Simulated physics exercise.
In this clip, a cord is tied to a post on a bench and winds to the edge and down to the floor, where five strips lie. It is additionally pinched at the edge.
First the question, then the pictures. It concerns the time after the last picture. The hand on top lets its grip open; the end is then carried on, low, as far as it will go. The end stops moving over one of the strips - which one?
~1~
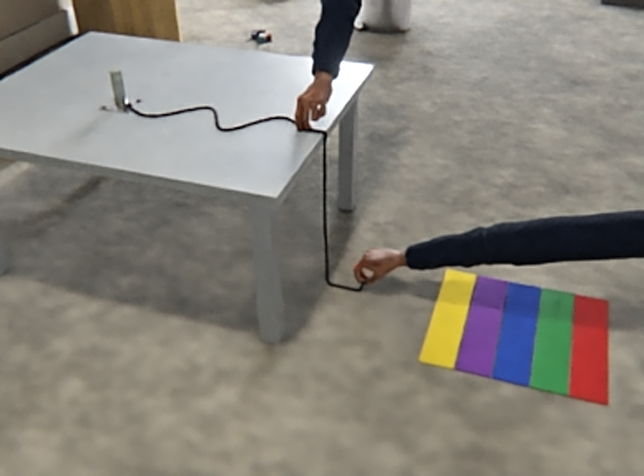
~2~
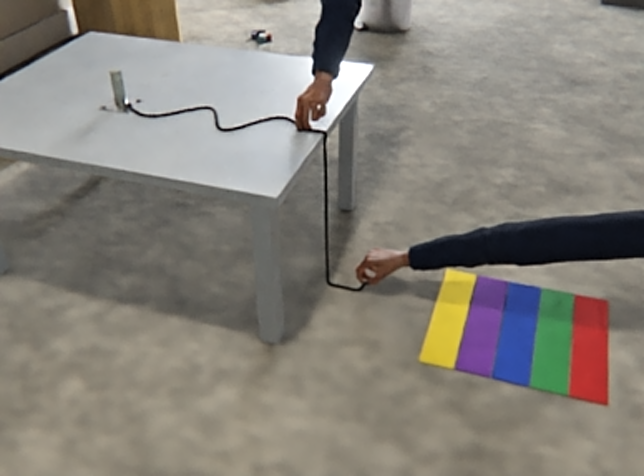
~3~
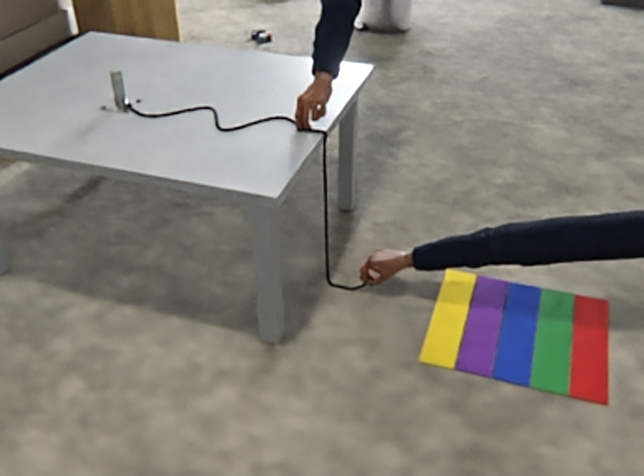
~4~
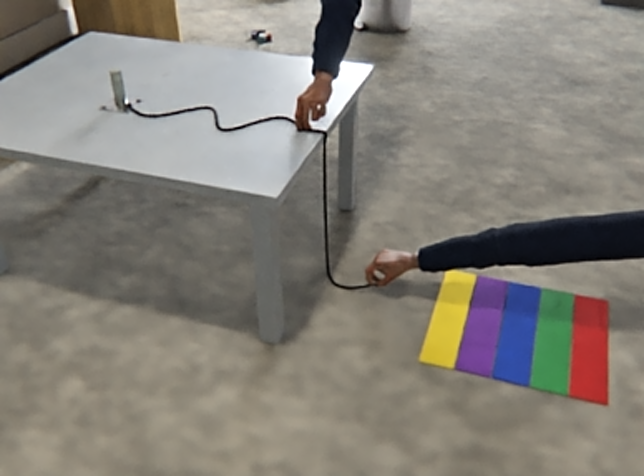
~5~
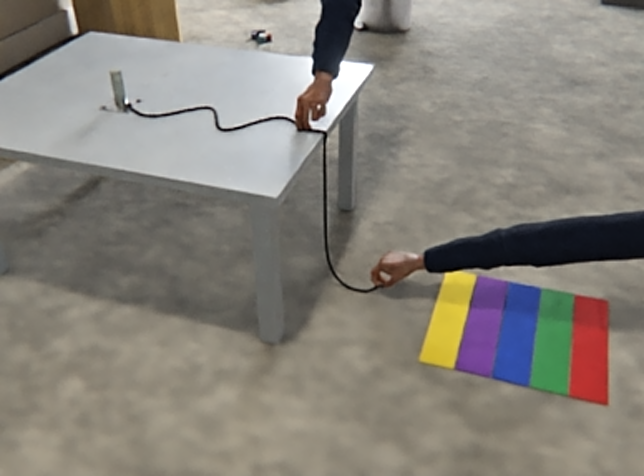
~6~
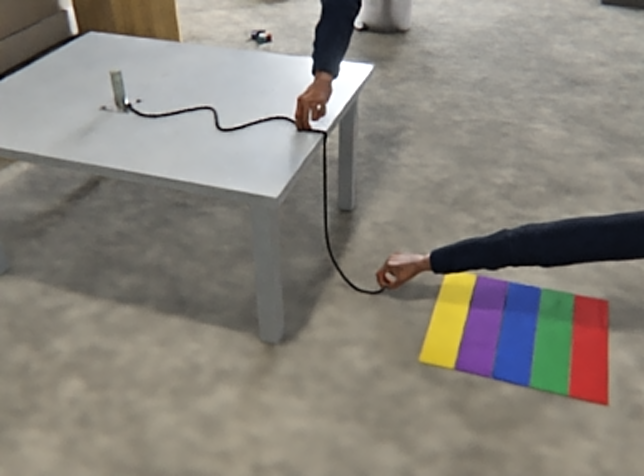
The green strip.
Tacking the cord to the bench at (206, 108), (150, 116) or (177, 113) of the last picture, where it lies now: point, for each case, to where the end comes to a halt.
In that order: (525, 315), (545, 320) and (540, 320).
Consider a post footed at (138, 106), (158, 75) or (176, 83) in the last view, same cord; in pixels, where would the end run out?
Estimated pixels per try: (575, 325); (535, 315); (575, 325).
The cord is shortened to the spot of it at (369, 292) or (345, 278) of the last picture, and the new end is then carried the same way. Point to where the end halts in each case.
(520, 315) and (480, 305).
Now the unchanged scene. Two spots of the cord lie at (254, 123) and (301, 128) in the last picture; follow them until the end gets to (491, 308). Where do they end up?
First: (301, 130). Second: (332, 171).
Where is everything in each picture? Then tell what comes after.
The first frame shows end (363, 281); yellow (441, 346); purple (477, 354); blue (513, 362); green (551, 371); red (589, 380).
The second frame shows end (365, 282); cord through (148, 116) (216, 114) (258, 122) (323, 135) (326, 206) (327, 264).
The third frame shows end (369, 283).
The fourth frame shows end (374, 284); cord through (148, 116) (216, 114) (258, 122) (323, 135) (325, 205) (327, 264).
The fifth frame shows end (380, 285).
The sixth frame shows end (386, 286); cord through (148, 116) (216, 114) (258, 122) (323, 135) (325, 205) (336, 265).
Early on, end near (491, 308); over purple.
Midway, end near (529, 316); over blue.
At the end of the slack, end near (551, 320); over green. It gets as far as the green strip.
